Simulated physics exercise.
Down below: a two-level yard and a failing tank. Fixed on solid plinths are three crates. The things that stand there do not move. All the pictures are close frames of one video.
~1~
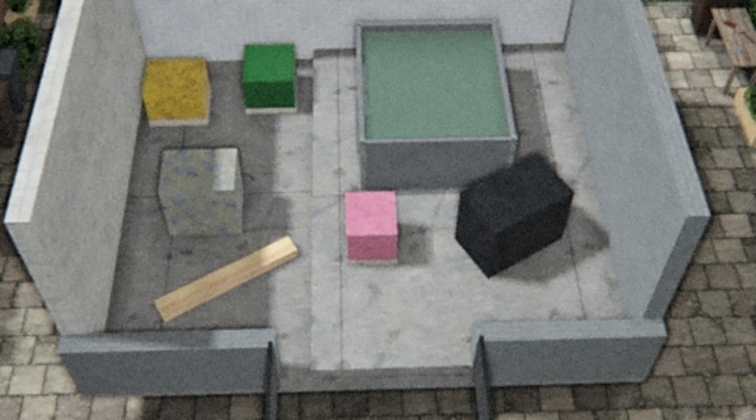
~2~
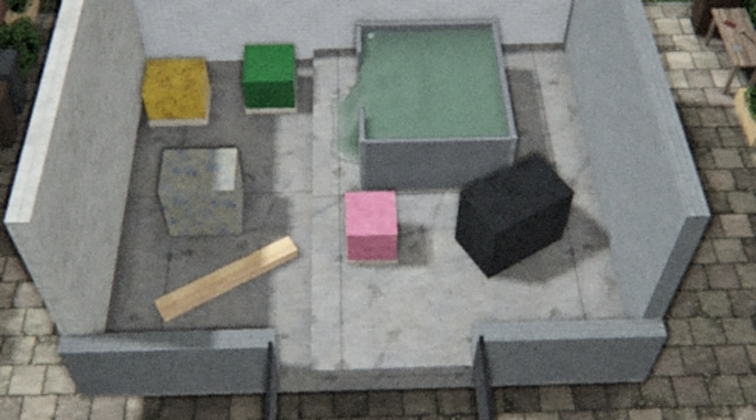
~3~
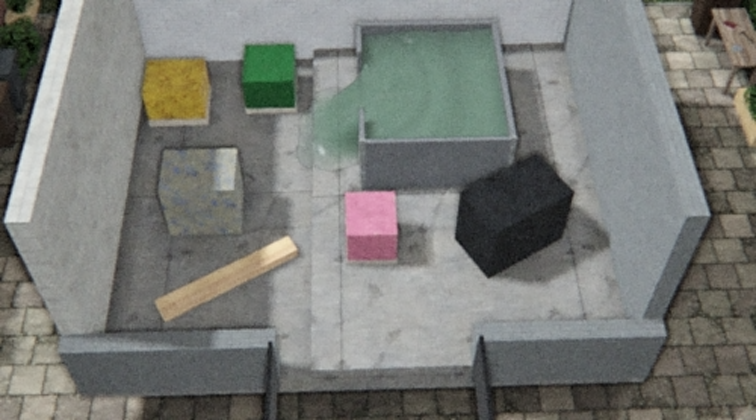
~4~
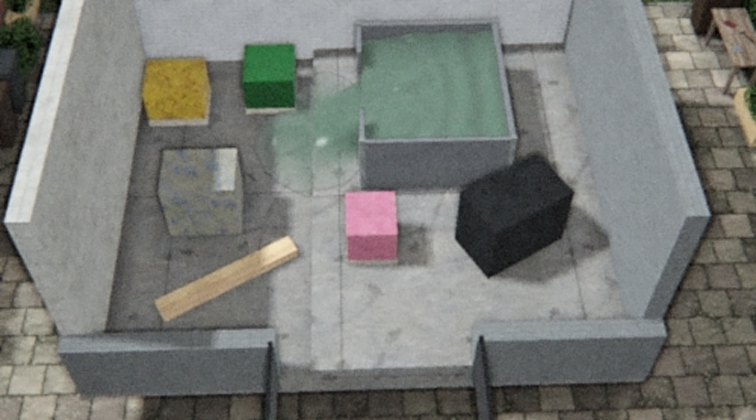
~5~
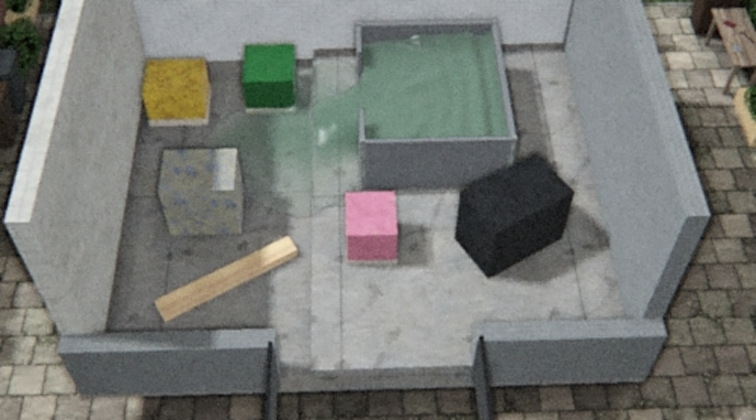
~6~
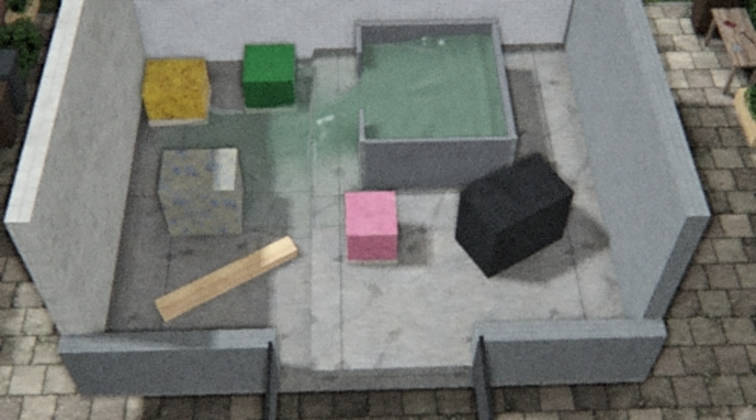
At the start, greenish water sits still in a gray tank inside a walled yard with yellow, green, pink, black and mottled gray blocks and a wooden plank. Water then pours through the tank's left side onto the floor, spreading leftward between the green and mottled blocks, as the tank's level lowers.
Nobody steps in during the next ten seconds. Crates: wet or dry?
Yellow crate, wet; pink crate, dry; green crate, wet.
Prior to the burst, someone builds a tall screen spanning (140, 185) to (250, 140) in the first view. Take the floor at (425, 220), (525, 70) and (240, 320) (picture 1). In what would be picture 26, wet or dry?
The first point comes out unwetted, the next unwetted, the last inundated.
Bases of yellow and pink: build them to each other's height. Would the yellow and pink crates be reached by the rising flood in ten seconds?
Yellow: Flooded, pink: Untouched.
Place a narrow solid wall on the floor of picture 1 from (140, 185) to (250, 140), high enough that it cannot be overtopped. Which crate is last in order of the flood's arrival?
Looks like the one in pink.
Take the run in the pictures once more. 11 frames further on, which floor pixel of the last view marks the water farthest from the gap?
My guess would be about (100, 367).
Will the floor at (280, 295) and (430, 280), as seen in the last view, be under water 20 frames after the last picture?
Wet, dry.
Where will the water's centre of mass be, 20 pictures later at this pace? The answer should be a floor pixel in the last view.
At about (288, 162).
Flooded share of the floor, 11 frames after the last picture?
Roughly 45 percent, I reckon.
A moment on, water covers 30 % of the floor; the yellow crate water round its plinth, the pink crate water round its plinth, the green crate water round its plinth.
Next, water covers 45 % of the floor; the yellow crate water round its plinth, the pink crate water round its plinth, the green crate water round its plinth.
Then, water covers 55 % of the floor; the yellow crate water round its plinth, the pink crate water round its plinth, the green crate water round its plinth.
Later, water covers 70 % of the floor; the yellow crate water round its plinth, the pink crate water round its plinth, the green crate water round its plinth.
In the end, water covers 80 % of the floor; the yellow crate was topped, the pink crate stayed above the water, the green crate was topped.
